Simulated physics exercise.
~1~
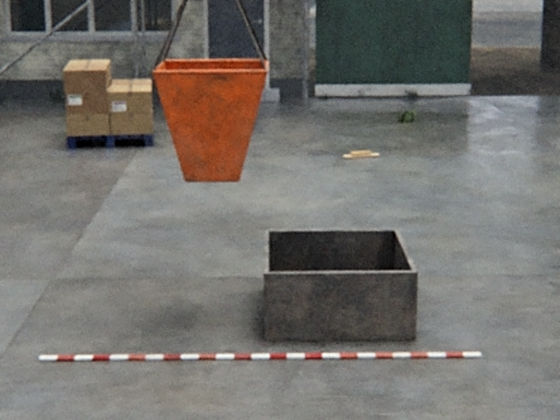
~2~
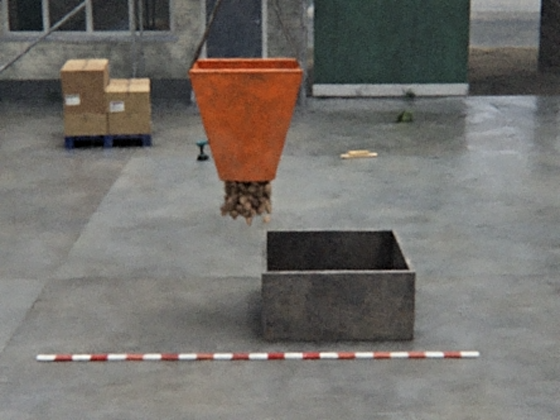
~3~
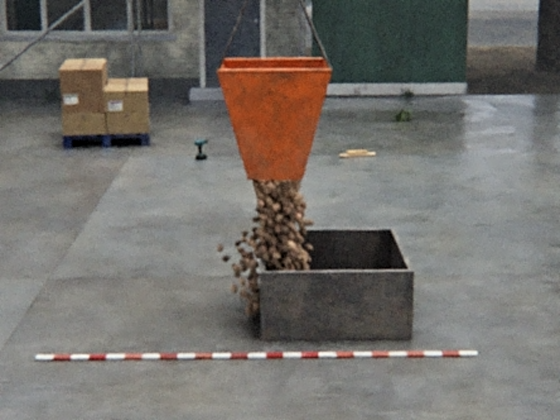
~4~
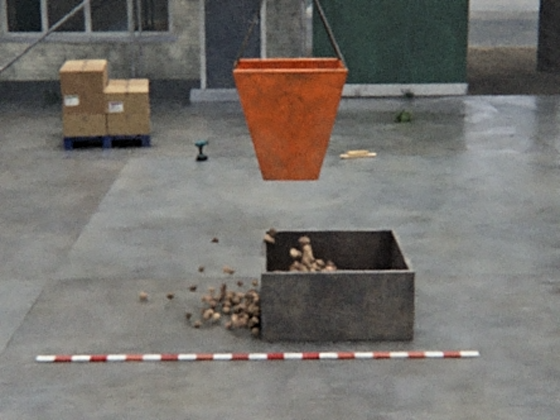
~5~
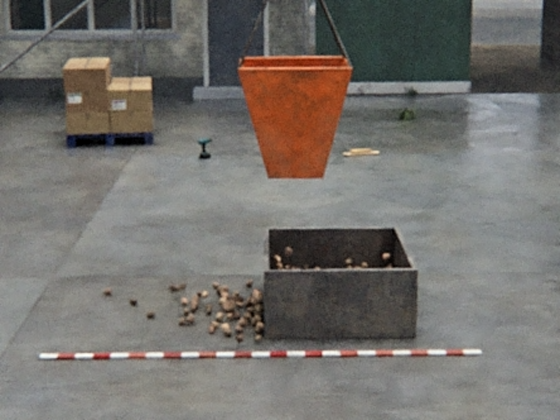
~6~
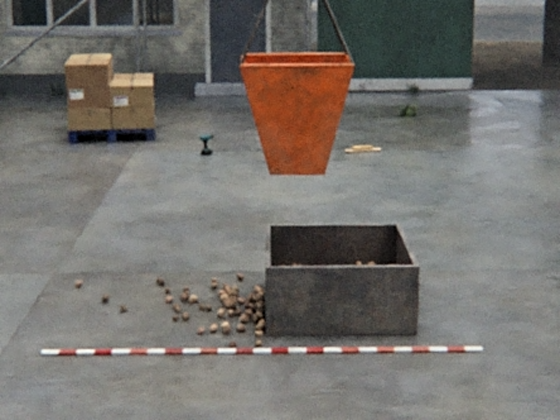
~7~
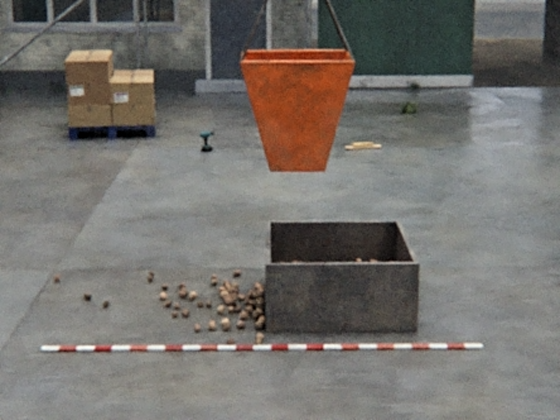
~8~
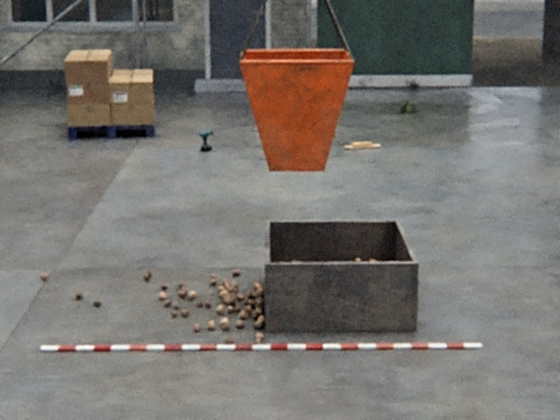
An orange hopper hanging from cables moved right across a concrete yard and poured brown stones from its bottom toward an open grey bin. Most landed inside, while some spilled and rolled left, ending scattered on the floor beside it as the emptied hopper hung above.
